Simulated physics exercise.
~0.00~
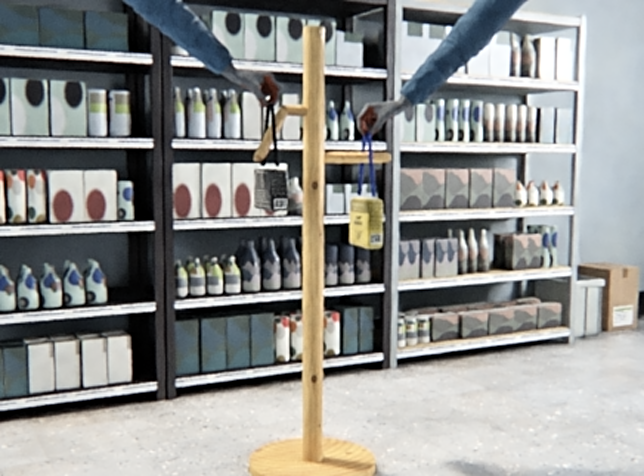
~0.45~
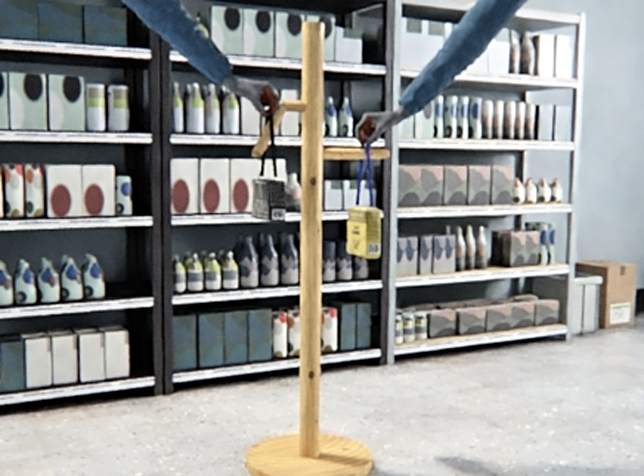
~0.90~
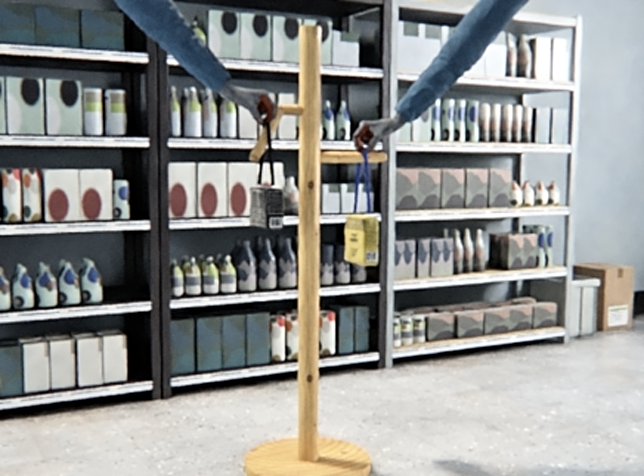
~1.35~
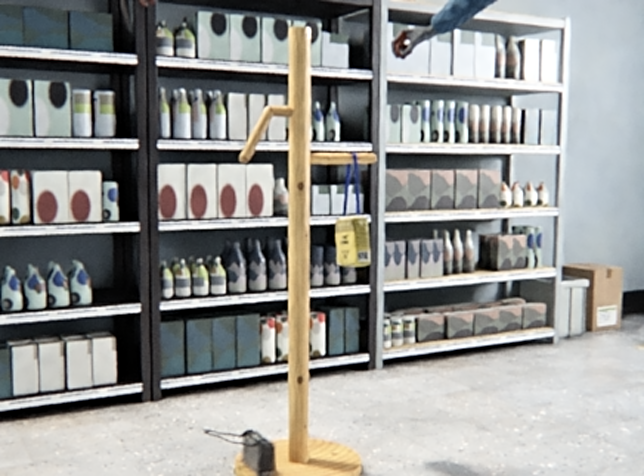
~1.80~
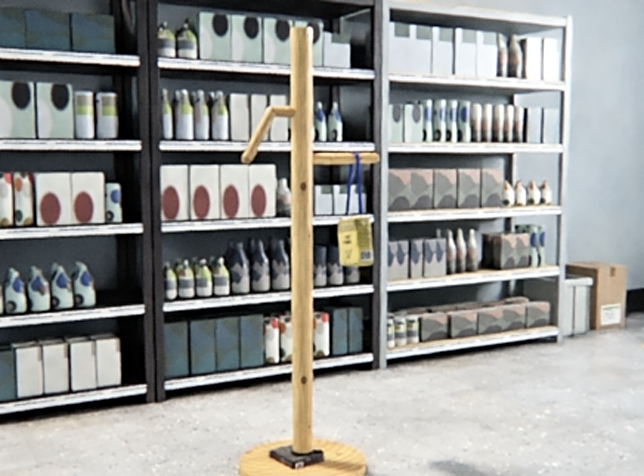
In a storeroom lined with stocked shelves, two hands lowered a black pouch and a yellow pouch by their loops onto a wooden post's pegs. Once released, the black one dropped to the base and ended lying there, while the yellow one stayed hanging.
